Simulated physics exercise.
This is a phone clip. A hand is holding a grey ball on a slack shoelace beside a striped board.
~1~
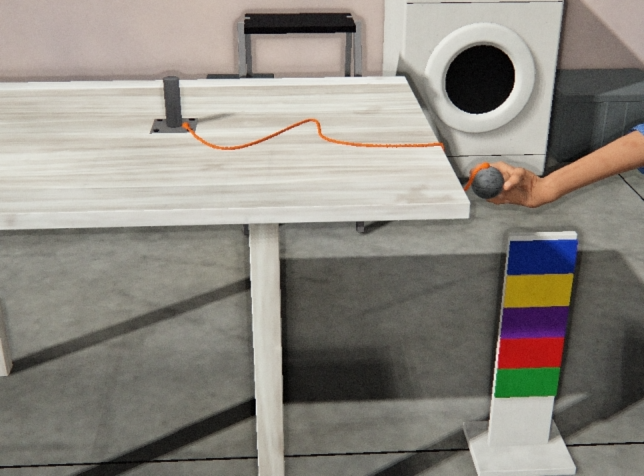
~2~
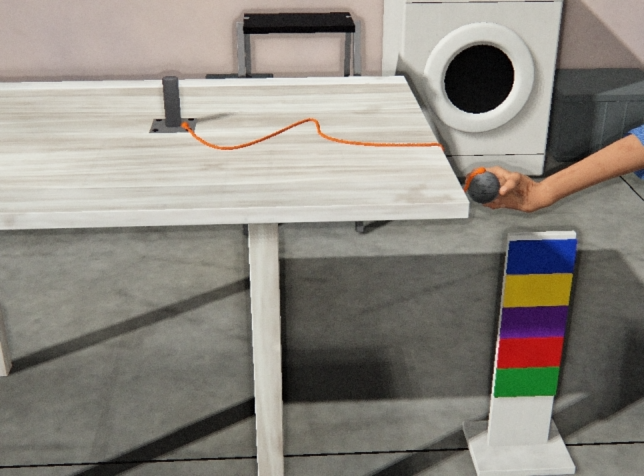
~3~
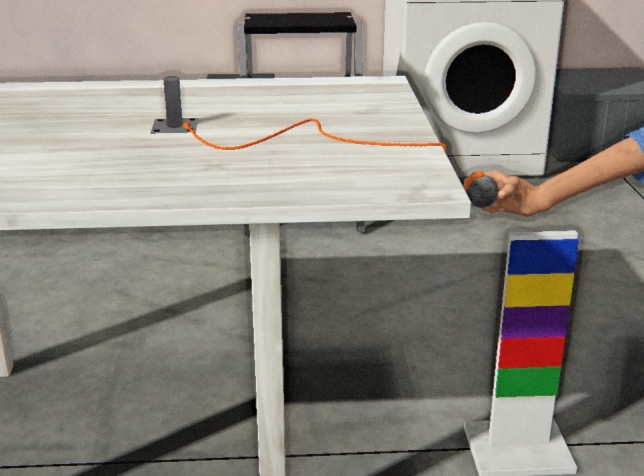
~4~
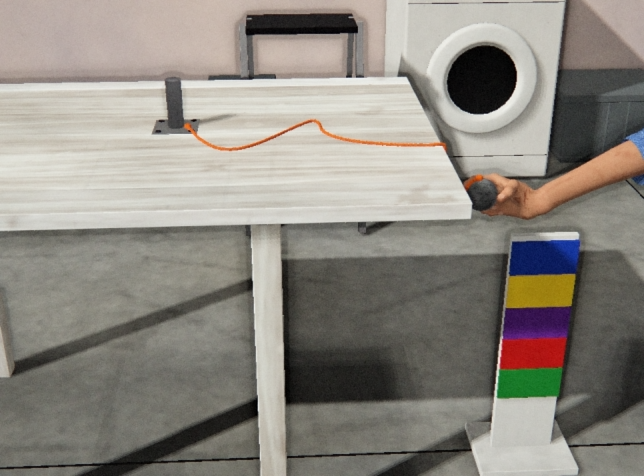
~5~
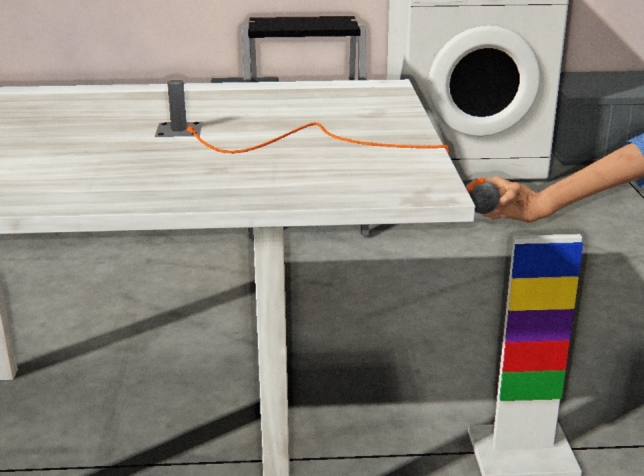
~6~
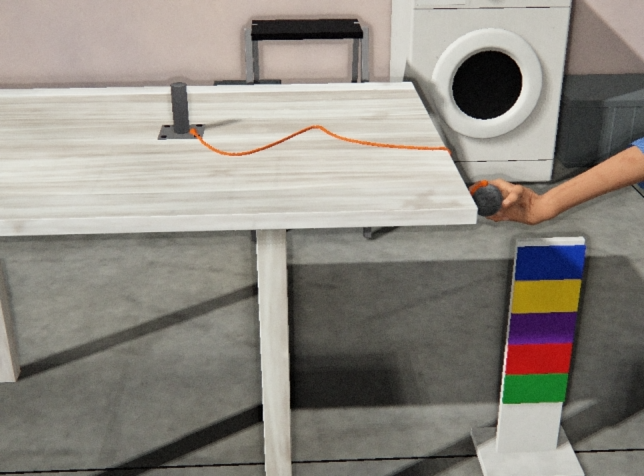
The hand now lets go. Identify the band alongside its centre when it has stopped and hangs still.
Its centre is alongside the red band.
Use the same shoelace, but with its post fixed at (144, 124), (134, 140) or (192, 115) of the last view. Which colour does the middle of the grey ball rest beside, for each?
One after the other, purple; purple; red.
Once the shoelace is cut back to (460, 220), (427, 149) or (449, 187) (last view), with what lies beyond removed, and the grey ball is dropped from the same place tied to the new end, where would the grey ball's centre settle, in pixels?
Approximate pixels, cut by cut: (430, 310); (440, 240); (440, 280).
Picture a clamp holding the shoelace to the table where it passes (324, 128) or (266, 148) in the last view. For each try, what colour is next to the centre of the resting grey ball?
In order: Yellow; purple.
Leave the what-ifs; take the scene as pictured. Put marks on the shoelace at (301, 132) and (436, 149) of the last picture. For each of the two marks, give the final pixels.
(371, 131) and (433, 221), approximately.
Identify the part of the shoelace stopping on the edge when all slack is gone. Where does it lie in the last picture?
It sits at about (344, 139).
Early on, ball near (407, 359); level with red.
Midway, ball near (436, 339); level with red.
Finally, ball near (424, 345); level with red. The shoelace holds its middle at red.
